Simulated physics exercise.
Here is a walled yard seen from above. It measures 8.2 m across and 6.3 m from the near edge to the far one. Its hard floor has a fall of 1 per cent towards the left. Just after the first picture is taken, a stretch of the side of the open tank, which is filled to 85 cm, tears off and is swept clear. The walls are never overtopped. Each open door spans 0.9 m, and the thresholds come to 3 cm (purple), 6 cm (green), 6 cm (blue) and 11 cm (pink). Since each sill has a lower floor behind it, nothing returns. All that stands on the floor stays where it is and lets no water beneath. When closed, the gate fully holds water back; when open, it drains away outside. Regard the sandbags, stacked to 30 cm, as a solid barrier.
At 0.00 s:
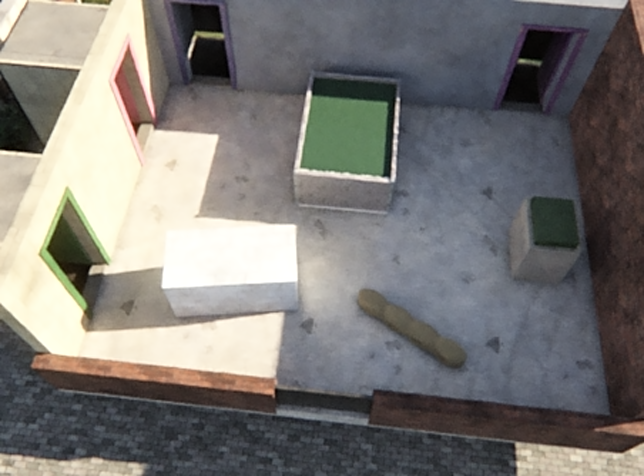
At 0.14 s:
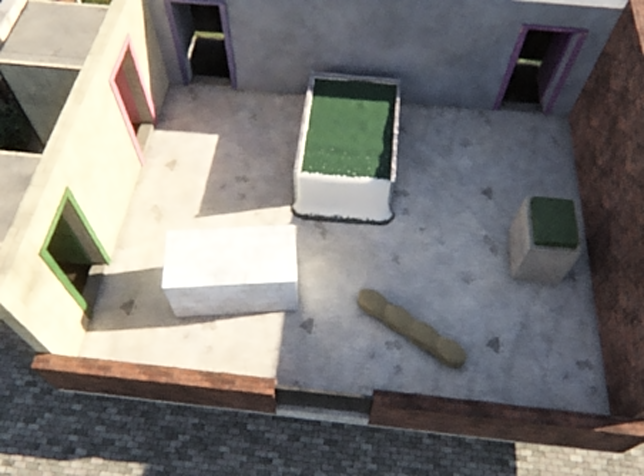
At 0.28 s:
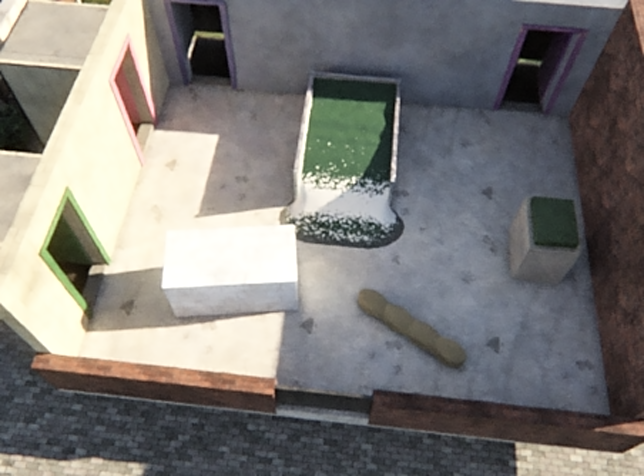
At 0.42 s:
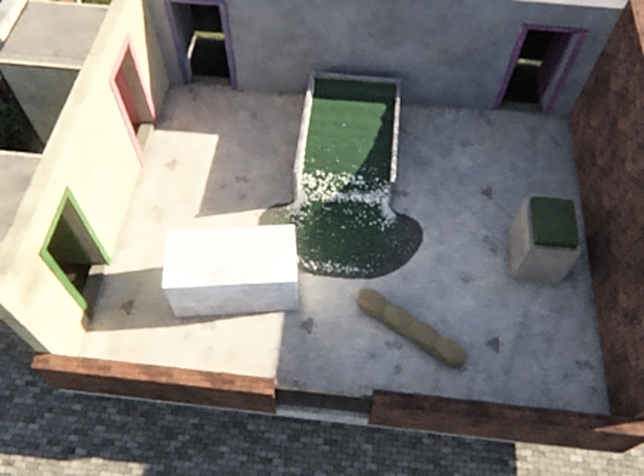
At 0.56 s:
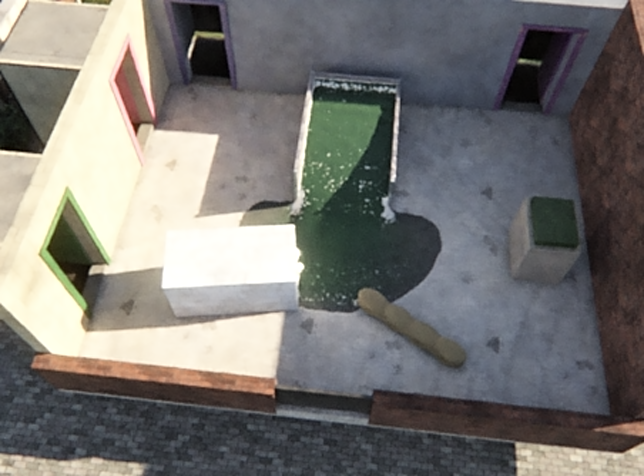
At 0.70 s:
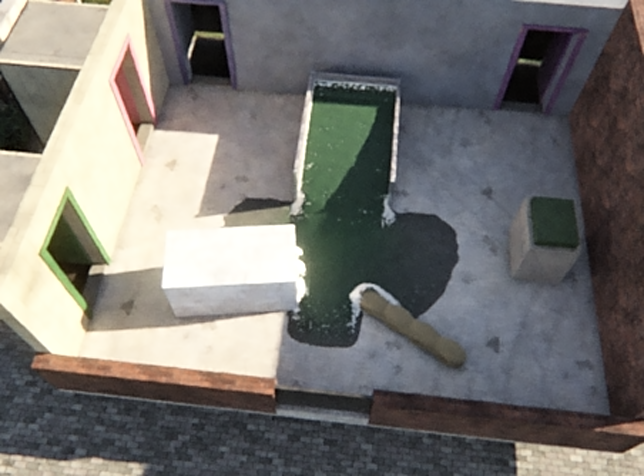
The video shows a walled yard from above as the near side of an open tank gives way and dark green water pours onto the floor, spreading around a white block and reaching a row of sandbags.
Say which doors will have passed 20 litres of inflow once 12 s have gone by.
The purple door tops the limit. The green door tops the limit. The blue door tops the limit. The pink door never tops the limit.
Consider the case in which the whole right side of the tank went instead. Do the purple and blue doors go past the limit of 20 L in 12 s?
With respect to that limit, purple ends up outside it, blue ends up inside it.
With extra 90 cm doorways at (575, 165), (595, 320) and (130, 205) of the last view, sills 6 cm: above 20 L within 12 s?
Result in order - not enough, more than that, more than that.
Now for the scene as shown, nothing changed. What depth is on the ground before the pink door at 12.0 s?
I'd put it near 12.5 cm.
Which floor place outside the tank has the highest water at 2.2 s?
That would be near pixel (315, 385).
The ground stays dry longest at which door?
Looks like the purple door.
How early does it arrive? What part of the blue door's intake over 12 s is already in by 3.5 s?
Around 0 percent.
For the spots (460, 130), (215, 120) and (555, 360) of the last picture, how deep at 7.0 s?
2, 5 and 11 cm, respectively.
After 1.4 s water covers 25 % of the floor and is deepest (50 cm) near (314, 397); purple door not reached, green door not reached, blue door not reached, pink door not reached.
After 2.2 s water covers 45 % of the floor and is deepest (42 cm) near (315, 385); purple door not reached, green door 8 cm at the sill, 0 L in, blue door not reached, pink door not reached.
After 3.5 s water covers 60 % of the floor and is deepest (34 cm) near (554, 423); purple door not reached, green door 16 cm at the sill, 21 L in, blue door not reached, pink door 7 cm at the sill, 0 L in.
After 7.0 s water covers 95 % of the floor and is deepest (14 cm) near (168, 89); purple door 10 cm at the sill, 43 L in, green door 11 cm at the sill, 130 L in, blue door 11 cm at the sill, 16 L in, pink door 6 cm at the sill, 0 L in.
After 12.0 s water covers 95 % of the floor and is deepest (13 cm) near (143, 163); purple door 6 cm at the sill, 91 L in, green door 8 cm at the sill, 170 L in, blue door 11 cm at the sill, 70 L in, pink door 13 cm at the sill, 0 L in.
